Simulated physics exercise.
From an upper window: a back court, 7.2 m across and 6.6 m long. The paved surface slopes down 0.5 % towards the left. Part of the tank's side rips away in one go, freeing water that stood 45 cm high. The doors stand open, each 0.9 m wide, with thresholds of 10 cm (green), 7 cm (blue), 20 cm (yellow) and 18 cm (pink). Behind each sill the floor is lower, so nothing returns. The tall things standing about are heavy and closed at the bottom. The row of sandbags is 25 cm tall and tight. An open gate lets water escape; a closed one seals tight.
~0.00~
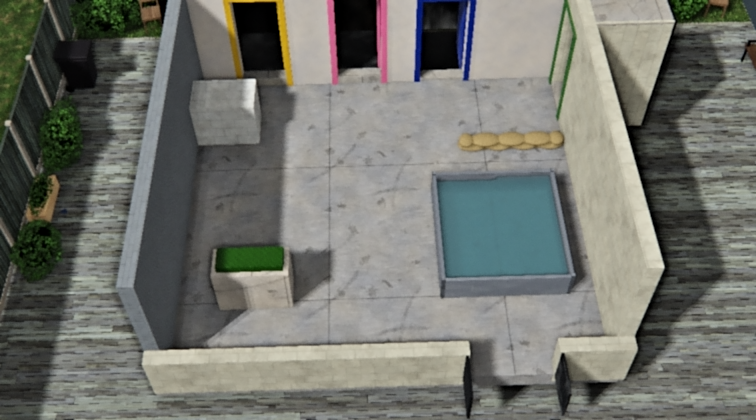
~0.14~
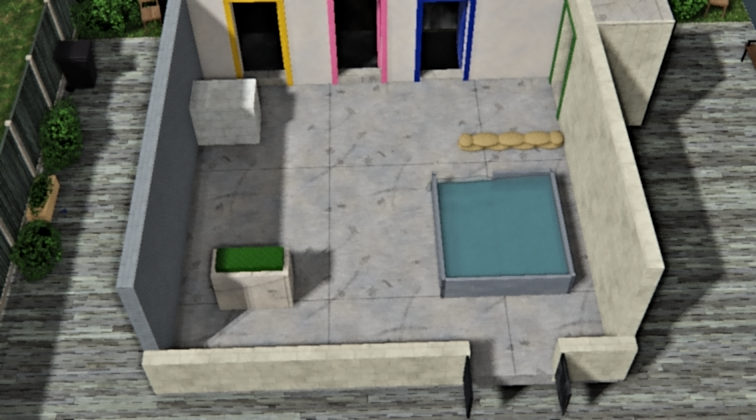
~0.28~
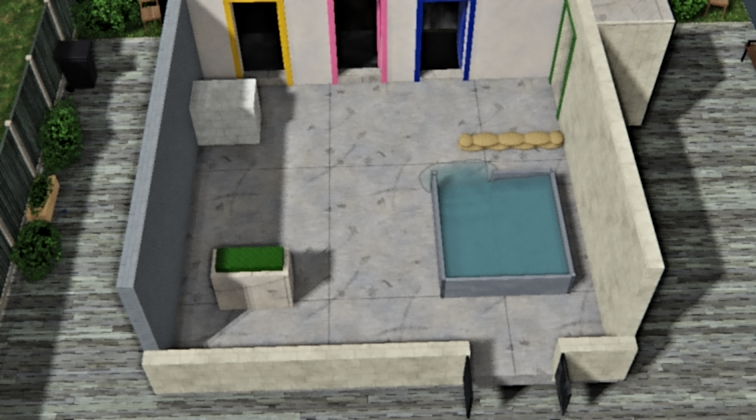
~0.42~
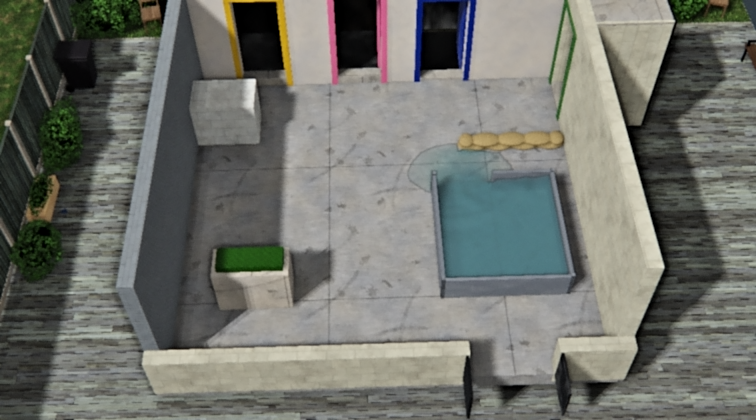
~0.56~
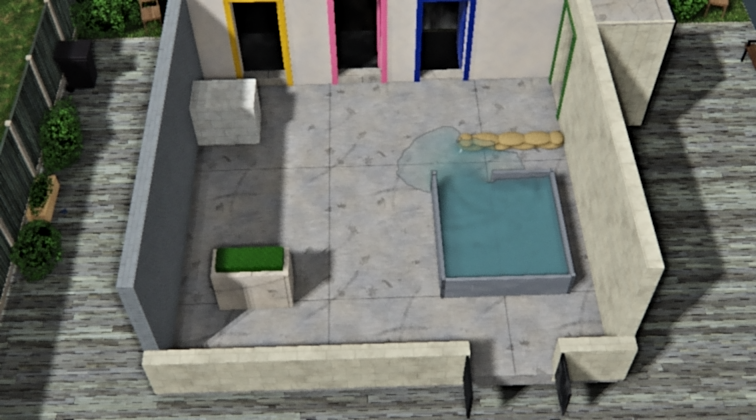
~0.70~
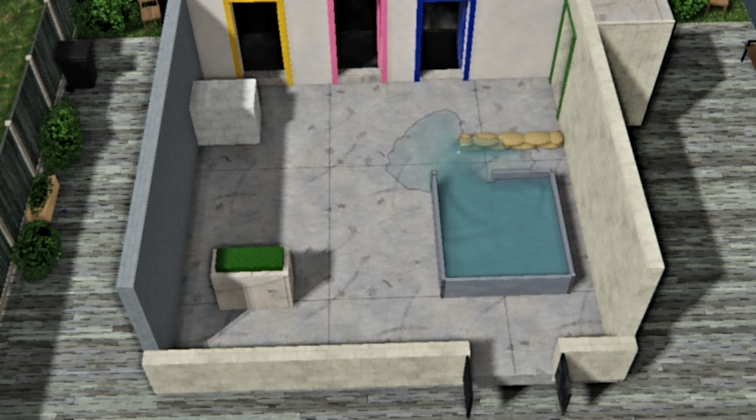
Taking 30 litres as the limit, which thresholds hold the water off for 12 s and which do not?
Door by door: At the green door it keeps below the limit; at the blue door it goes over the limit; at the yellow door it does not reach the limit; at the pink door it does not reach the limit.
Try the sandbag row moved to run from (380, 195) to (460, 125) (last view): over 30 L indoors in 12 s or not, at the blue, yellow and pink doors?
Then: Blue below, yellow under, pink not over.
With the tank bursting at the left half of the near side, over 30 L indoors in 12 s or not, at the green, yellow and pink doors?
Then: Green below, yellow under, pink not over.
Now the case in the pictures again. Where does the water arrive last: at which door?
The green one.
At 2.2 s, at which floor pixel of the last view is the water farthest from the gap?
At about (293, 88).
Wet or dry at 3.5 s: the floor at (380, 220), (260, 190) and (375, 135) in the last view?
In turn: Not reached, still dry, flooded.
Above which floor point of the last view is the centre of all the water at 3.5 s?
At about (450, 184).
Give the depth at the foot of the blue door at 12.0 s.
About 4.5 cm.
After 1.4 s water covers 15 % of the floor and is deepest (32 cm) near (467, 155); green door not reached, blue door 9 cm at the sill, 0 L in, yellow door not reached, pink door not reached.
After 2.2 s water covers 25 % of the floor and is deepest (32 cm) near (467, 155); green door not reached, blue door 15 cm at the sill, 14 L in, yellow door not reached, pink door 18 cm at the sill, 0 L in.
After 3.5 s water covers 35 % of the floor and is deepest (24 cm) near (203, 116); green door not reached, blue door 13 cm at the sill, 49 L in, yellow door 9 cm at the sill, 0 L in, pink door 15 cm at the sill, 0 L in.
After 7.0 s water covers 60 % of the floor and is deepest (16 cm) near (284, 95); green door 5 cm at the sill, 0 L in, blue door 7 cm at the sill, 69 L in, yellow door 15 cm at the sill, 0 L in, pink door 9 cm at the sill, 0 L in.
After 12.0 s water covers 90 % of the floor and is deepest (8 cm) near (226, 371); green door 5 cm at the sill, 0 L in, blue door 5 cm at the sill, 70 L in, yellow door 7 cm at the sill, 0 L in, pink door 8 cm at the sill, 0 L in.
